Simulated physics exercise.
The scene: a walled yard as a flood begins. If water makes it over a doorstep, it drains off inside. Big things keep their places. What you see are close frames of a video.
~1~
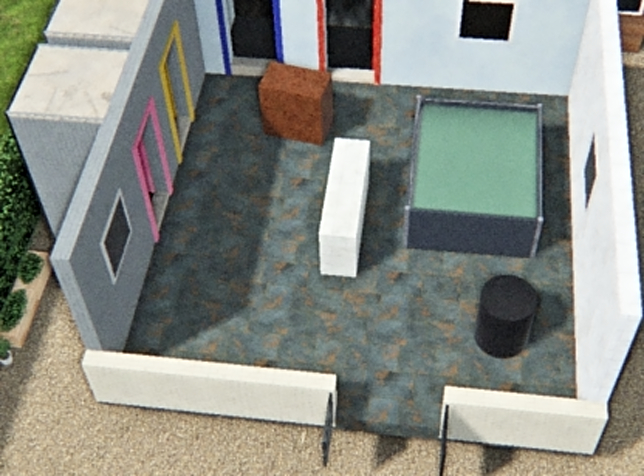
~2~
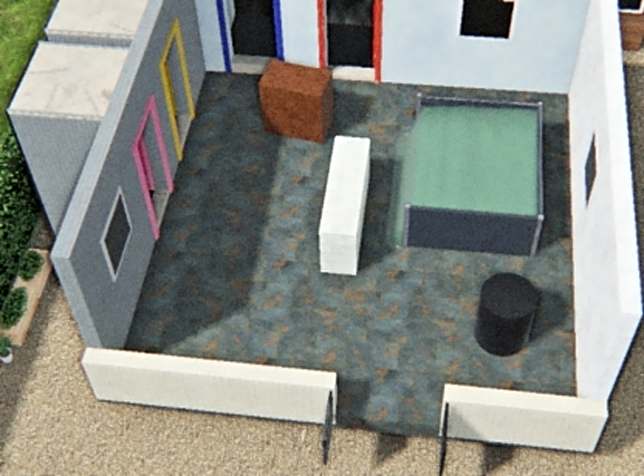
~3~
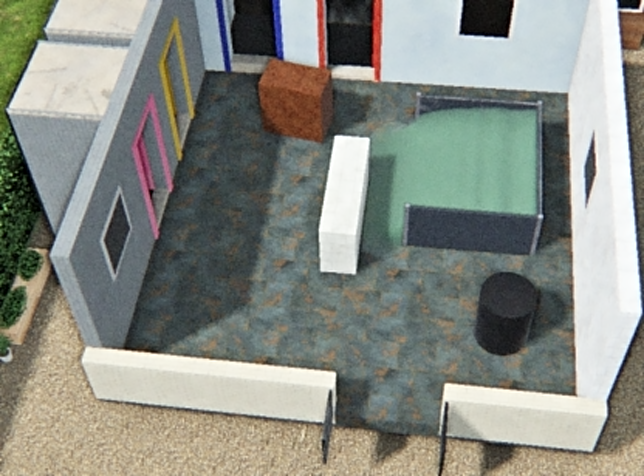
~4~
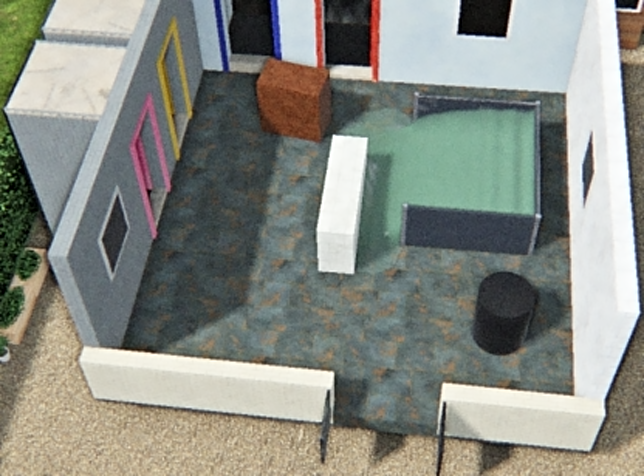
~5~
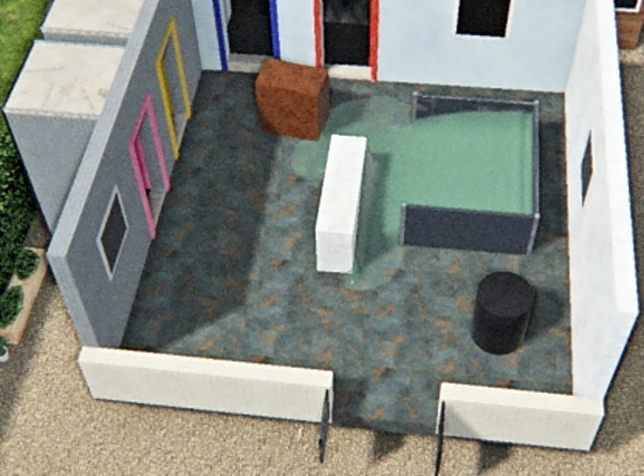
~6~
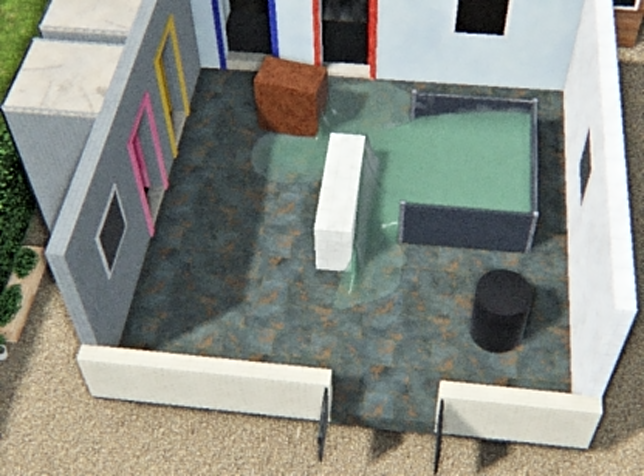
Walled yard with an open tank of green water pouring out leftward, spreading around a white block and toward a brown box.
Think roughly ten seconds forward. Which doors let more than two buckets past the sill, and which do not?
Outcome: Yellow door: Over the line on that one, blue door: Not over the line on that one, pink door: Over the line on that one, red door: Over the line on that one.
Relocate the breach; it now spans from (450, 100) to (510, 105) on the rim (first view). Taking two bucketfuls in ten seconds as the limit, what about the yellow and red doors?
Yellow door: Falls short; red door: Falls short.
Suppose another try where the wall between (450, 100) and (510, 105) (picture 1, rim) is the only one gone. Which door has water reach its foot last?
That one is the one in pink.
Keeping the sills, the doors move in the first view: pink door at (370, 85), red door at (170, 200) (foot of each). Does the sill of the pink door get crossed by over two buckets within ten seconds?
Note: Pink beats the limit.
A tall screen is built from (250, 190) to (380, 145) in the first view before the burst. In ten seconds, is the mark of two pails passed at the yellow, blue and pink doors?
Note - yellow door: Does not reach it; blue door: Does not reach it; pink door: Does not reach it.
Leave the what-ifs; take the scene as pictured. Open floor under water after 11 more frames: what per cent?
Close to 55 %.
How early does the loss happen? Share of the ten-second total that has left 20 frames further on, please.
About 65 per cent.
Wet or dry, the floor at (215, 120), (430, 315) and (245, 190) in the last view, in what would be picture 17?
As listed, the points end up soaked, soaked and soaked.
A moment on, water covers 40 % of the floor; the yellow door under two buckets in, the blue door wet at the sill, nothing in, the pink door not reached, the red door under two buckets in.
Next, water covers 55 % of the floor; the yellow door far over two buckets in, the blue door wet at the sill, nothing in, the pink door under two buckets in, the red door far over two buckets in.
Then, water covers 80 % of the floor; the yellow door far over two buckets in, the blue door wet at the sill, nothing in, the pink door over two buckets in, the red door far over two buckets in.
Later, water covers 95 % of the floor; the yellow door far over two buckets in, the blue door wet at the sill, nothing in, the pink door over two buckets in, the red door far over two buckets in.
In the end, water covers 95 % of the floor; the yellow door far over two buckets in, the blue door wet at the sill, nothing in, the pink door over two buckets in, the red door far over two buckets in.
